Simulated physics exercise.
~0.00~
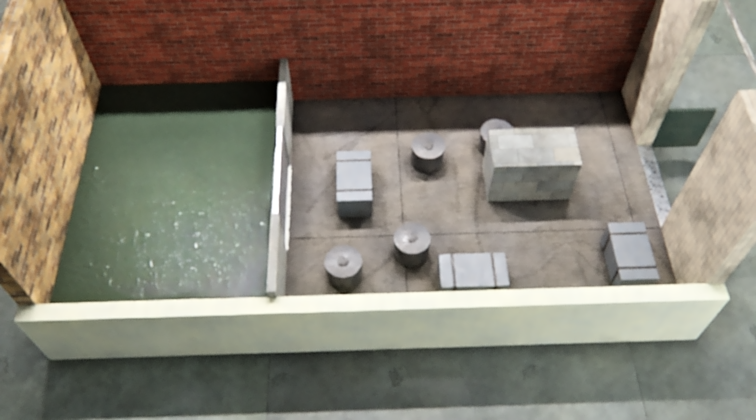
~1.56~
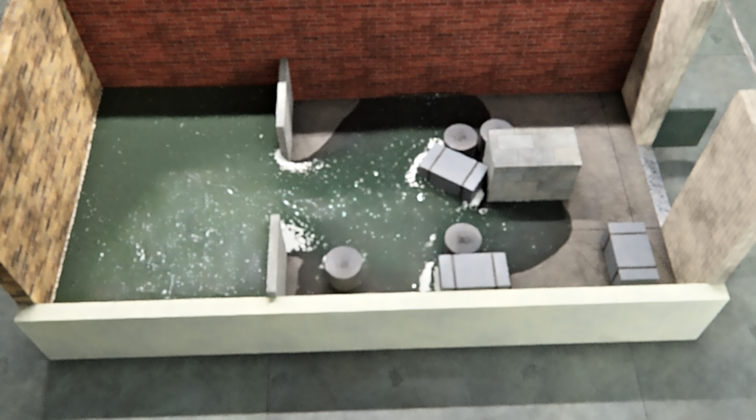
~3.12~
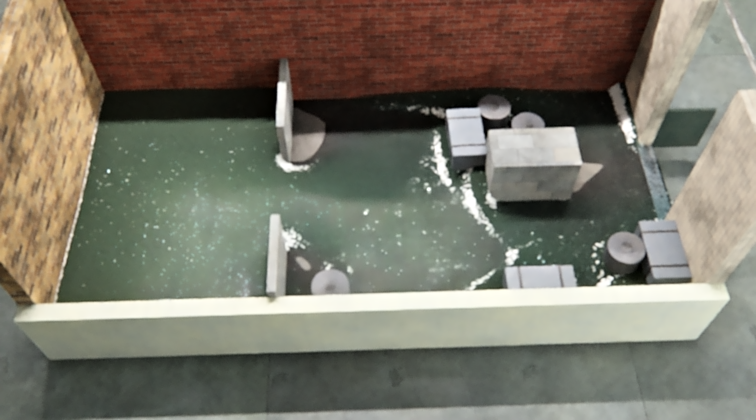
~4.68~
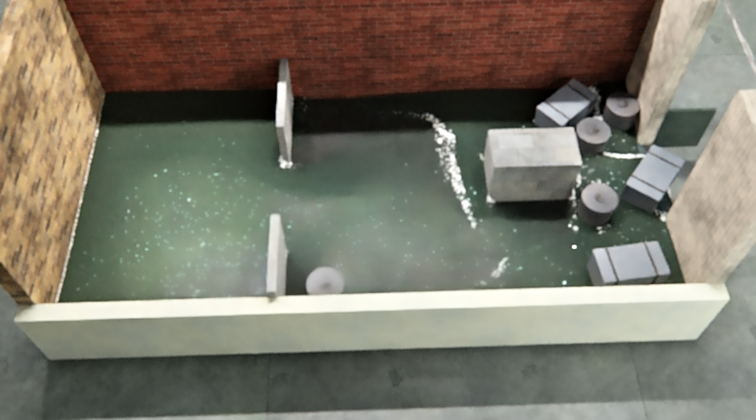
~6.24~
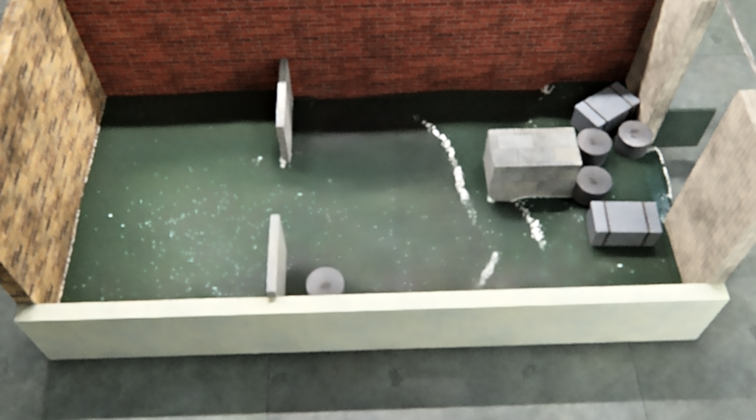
A walled enclosure with a red brick back wall and a pale low front wall is seen from above, split by a partition, with dark green water on the left and grey tubs, banded grey trunks and a large pale block on the dry floor at right. The partition's door gives way and foaming water surges through the gap. It spreads across the floor, pushing a trunk and tubs rightward. More tubs and trunks drift toward the opening on the right, and one trunk disappears from view. Finally, water covers the floor, three tubs and two trunks cluster near the block and the right-hand opening, and one tub remains near the partition.
